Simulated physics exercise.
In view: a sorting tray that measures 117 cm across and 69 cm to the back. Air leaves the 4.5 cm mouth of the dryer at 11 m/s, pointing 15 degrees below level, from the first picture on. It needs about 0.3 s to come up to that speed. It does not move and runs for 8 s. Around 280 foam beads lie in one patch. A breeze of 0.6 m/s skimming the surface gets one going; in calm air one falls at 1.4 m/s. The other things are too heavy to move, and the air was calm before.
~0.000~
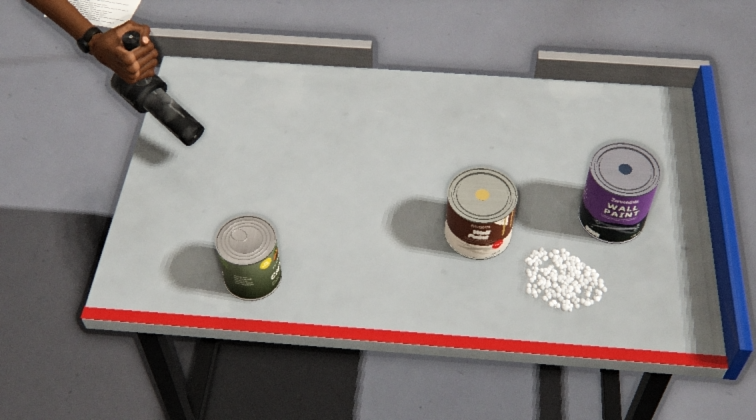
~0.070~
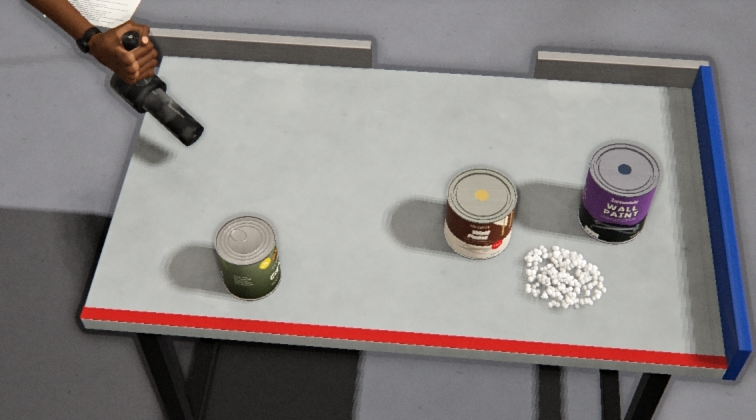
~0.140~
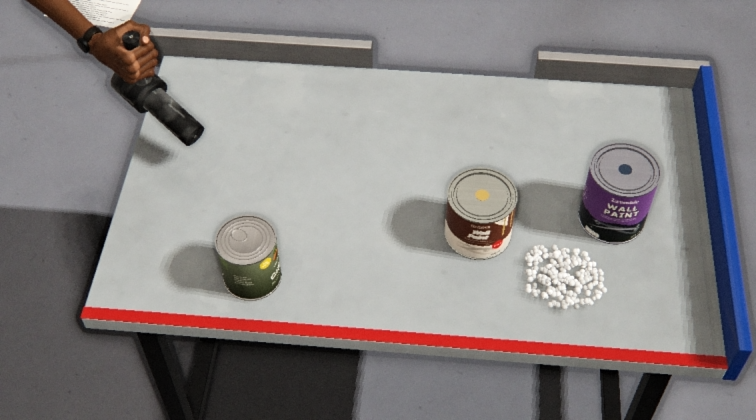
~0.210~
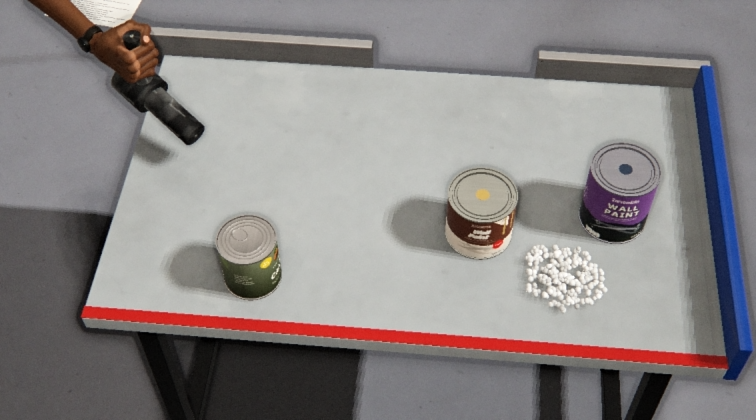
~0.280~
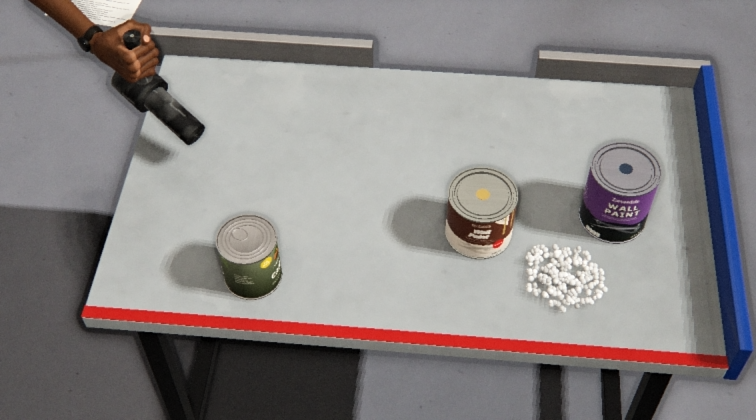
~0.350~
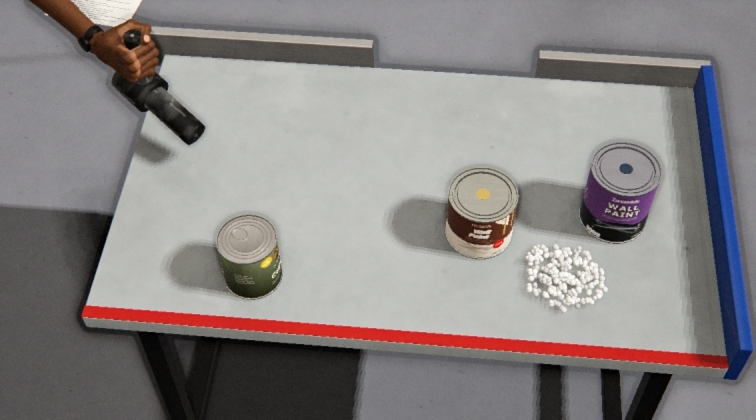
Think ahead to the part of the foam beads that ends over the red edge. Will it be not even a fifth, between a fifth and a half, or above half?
Of the foam beads, between a fifth and a half end over the red edge.
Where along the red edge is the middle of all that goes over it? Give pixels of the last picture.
Near (700, 367).
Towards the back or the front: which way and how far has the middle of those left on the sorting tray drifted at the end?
Towards the back, some 20 cm.
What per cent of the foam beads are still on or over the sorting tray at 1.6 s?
Some 60 per cent.
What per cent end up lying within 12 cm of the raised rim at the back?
Near 0 %.
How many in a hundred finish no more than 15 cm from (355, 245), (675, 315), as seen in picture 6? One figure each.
In turn about 0 %, 15 %.
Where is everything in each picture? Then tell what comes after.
The middle of the foam beads is near (564, 279), none has stirred yet and the mouth of the dryer is at (195, 137), in the first frame.
The middle of the foam beads is near (564, 276), none has stirred yet and the red edge is centred on (397, 344), in the second frame.
The middle of the foam beads is near (564, 276), none has stirred yet, the top of a tin is at (625, 169) and the top of a tin is at (482, 194), in the third frame.
The middle of the foam beads is near (565, 276) and about 1 % have left their places, in the fourth frame.
The middle of the foam beads is near (565, 276) and about 1 % have left their places, in the fifth frame.
The middle of the foam beads is near (565, 276) and about 1 % have left their places, in the sixth frame.
After 1.6 s, 68 % are on the move or not yet settled, 35 % are over the red edge; the middle of those still in play is near (703, 268).
After 2.6 s, 63 % are on the move or not yet settled, 38 % are over the red edge; the middle of those still in play is near (708, 259).
After 4.4 s, 53 % are on the move or not yet settled, 40 % are over the red edge; the middle of those still in play is near (705, 223).
After 8.0 s, at the end, 40 % are over the red edge; the middle of those still in play is near (696, 206).
